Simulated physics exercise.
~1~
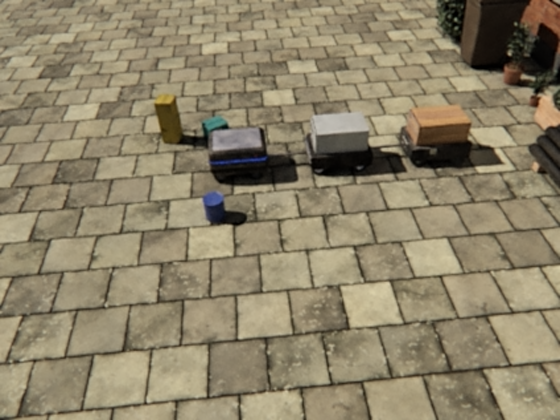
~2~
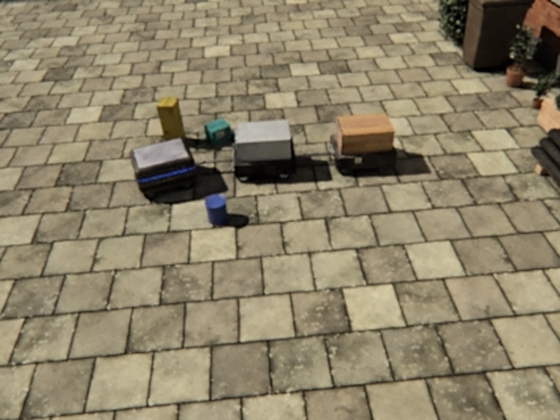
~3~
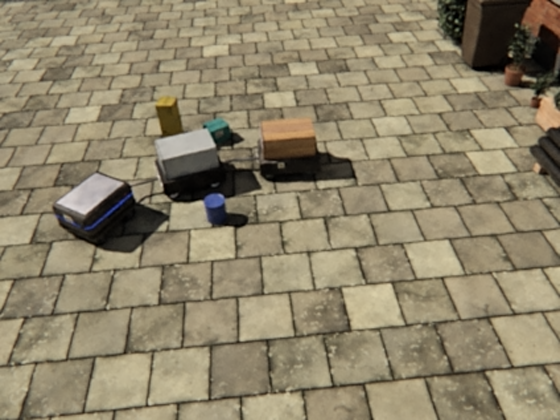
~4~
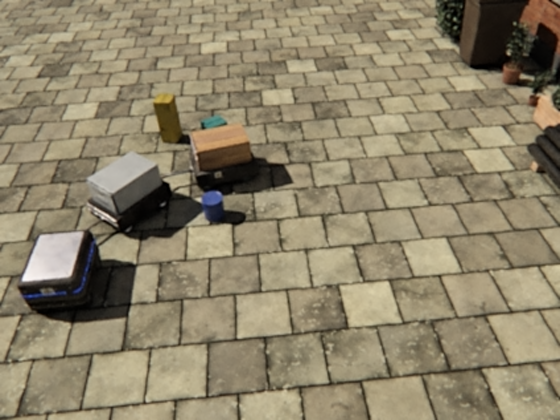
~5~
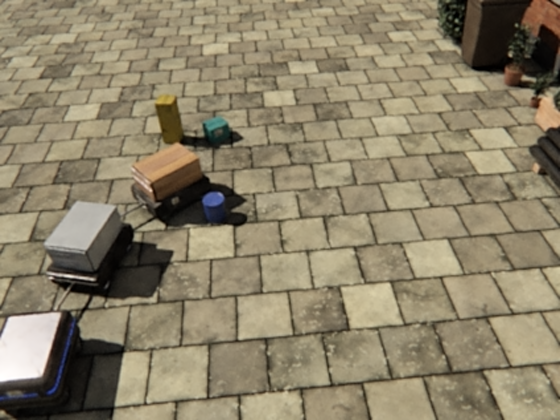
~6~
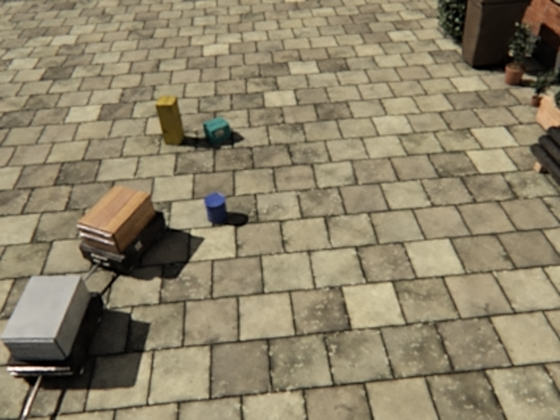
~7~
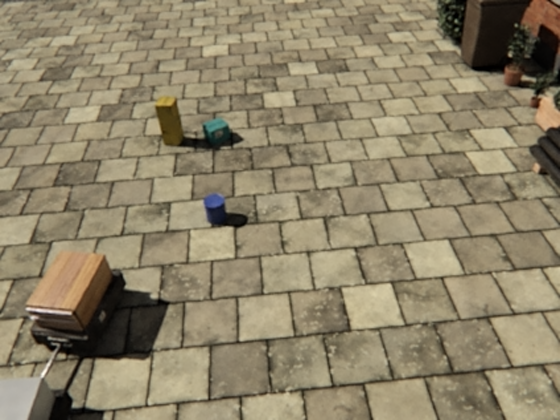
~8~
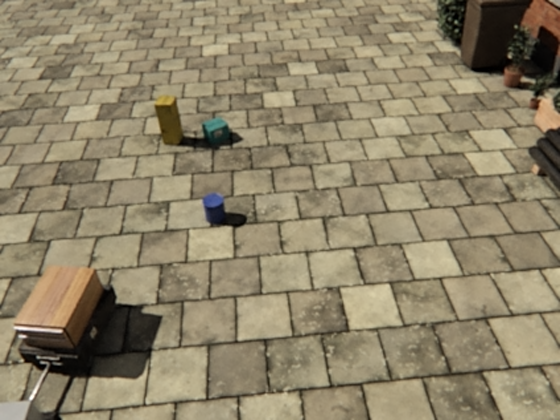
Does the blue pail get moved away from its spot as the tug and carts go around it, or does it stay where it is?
The blue pail stays where it is. The tug and both carts curve past it, and it is still standing in the same place at the end.
